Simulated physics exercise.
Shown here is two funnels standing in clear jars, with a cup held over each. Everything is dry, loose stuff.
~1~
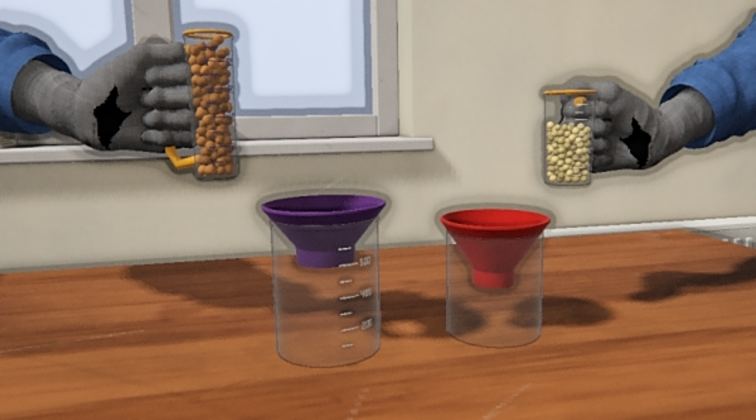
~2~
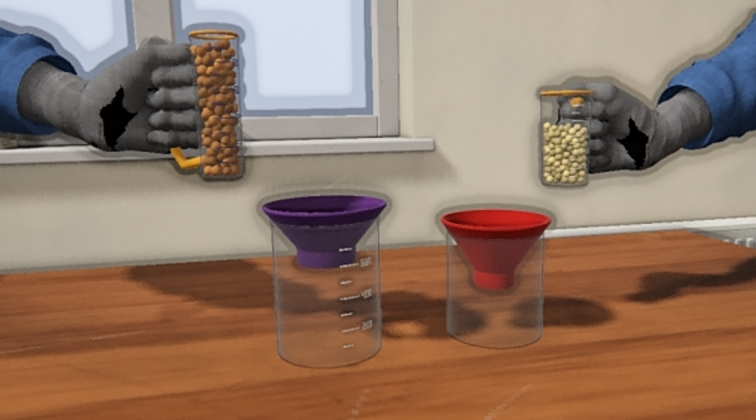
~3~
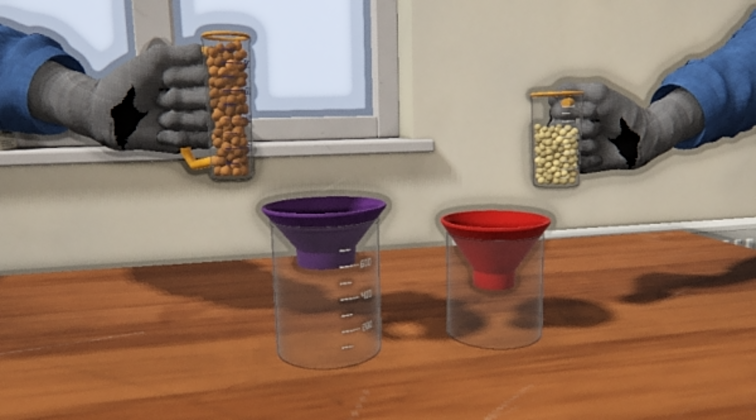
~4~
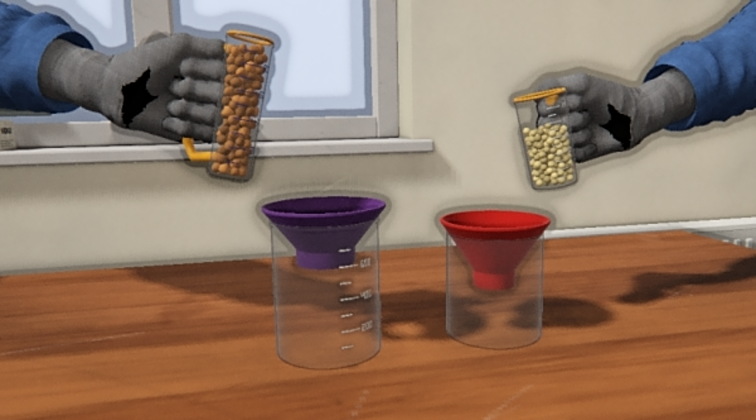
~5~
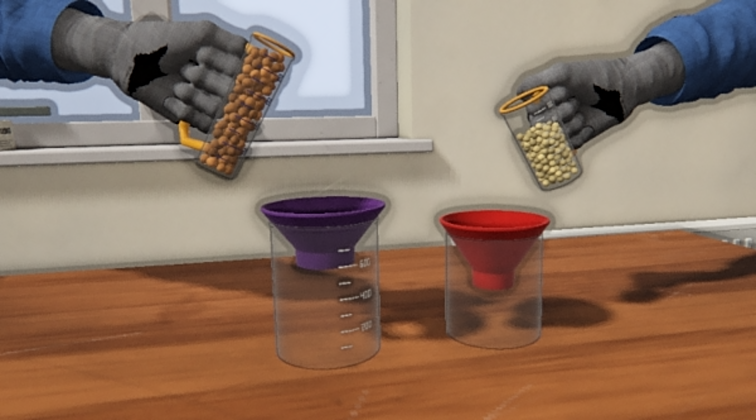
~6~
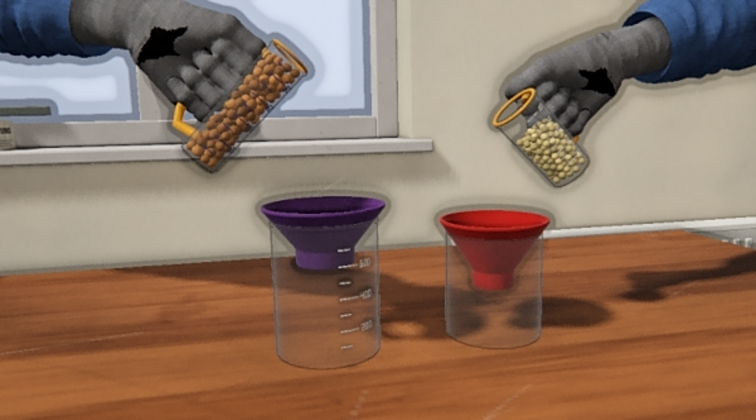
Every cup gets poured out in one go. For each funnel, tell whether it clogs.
In the end left funnel: This one will keep flowing, right funnel: This one will keep flowing.
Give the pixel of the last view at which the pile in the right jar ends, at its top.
Top, last frame: Approx. (519, 314).
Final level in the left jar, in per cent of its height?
Near 15 per cent.
Then, 0.26 s on from there, left, the whole lot still in the cup; right, the whole lot still in the cup.
Then, 0.55 s on from there, left, the whole lot still in the cup; right, all but a few still in the cup, only a few in or over the funnel.
Then, 0.88 s on from there, left, near two thirds still in the cup, near a quarter in or over the funnel, near a quarter down in the jar; right, near a third still in the cup, near a third in or over the funnel, near a quarter down in the jar.
In the end, left, the whole lot down in the jar; right, the whole lot down in the jar.
